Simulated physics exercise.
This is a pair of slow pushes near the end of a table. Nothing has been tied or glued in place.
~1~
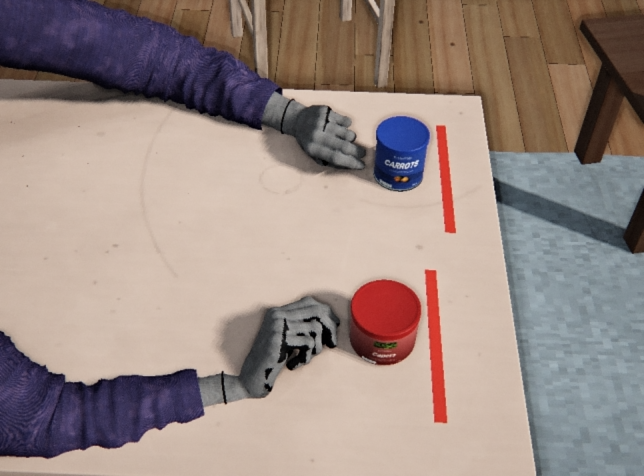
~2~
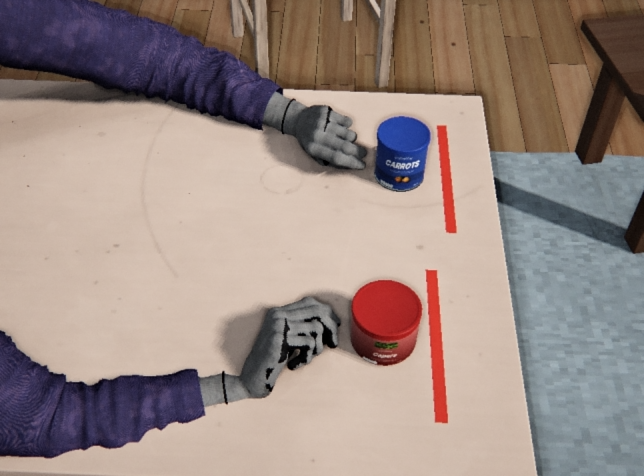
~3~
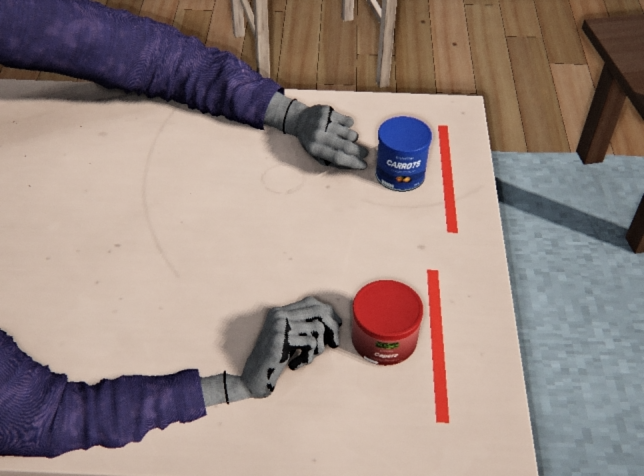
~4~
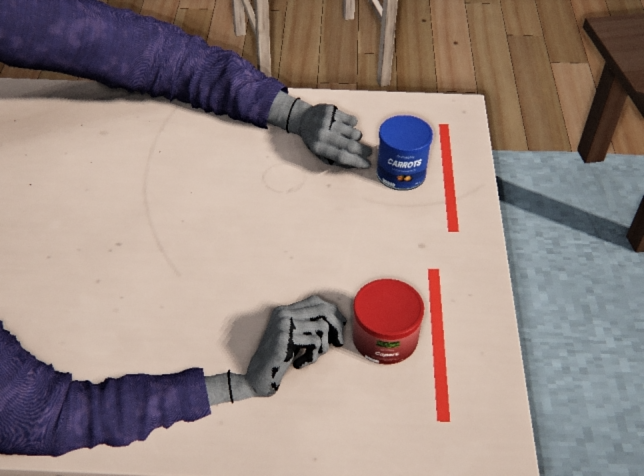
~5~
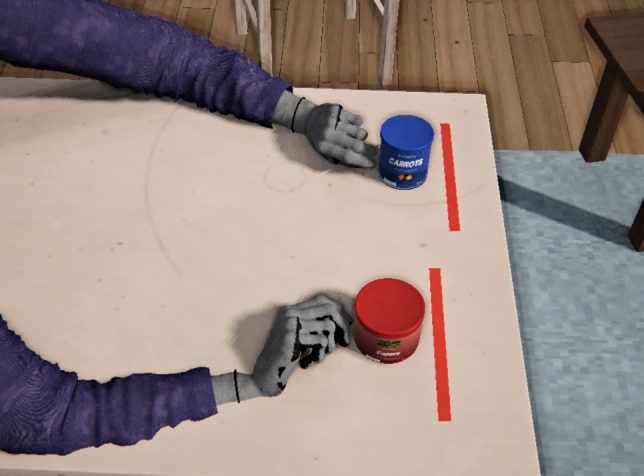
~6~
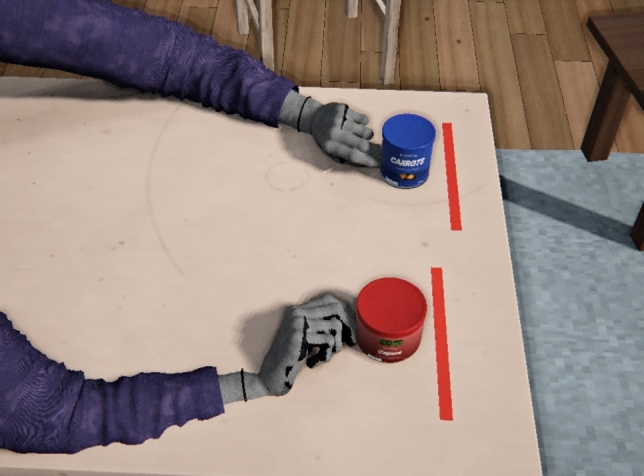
In the video, two gray hands with purple sleeves rest on a pale table behind a blue pot and a red tub, then inch slightly rightward as both containers shift very slightly toward the red lines near the table's edge.
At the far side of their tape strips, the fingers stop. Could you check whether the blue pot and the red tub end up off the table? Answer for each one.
The blue pot: No, still on the table; the red tub: No, still on the table.
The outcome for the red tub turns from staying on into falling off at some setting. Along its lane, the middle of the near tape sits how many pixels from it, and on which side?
Roughly 44 pixels to the right.
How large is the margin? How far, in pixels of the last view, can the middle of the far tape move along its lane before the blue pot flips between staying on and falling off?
16 px or so, rightward.
Then, 0.38 s after the last picture, blue pot moved a little near (431, 153); red tub moved a little near (419, 322).
Then, 0.80 s after the last picture, blue pot moved about its own width near (462, 154); red tub moved about its own width near (456, 323).
At rest, the blue pot is still on the table, near (487, 155); the red tub is still on the table, near (485, 325).
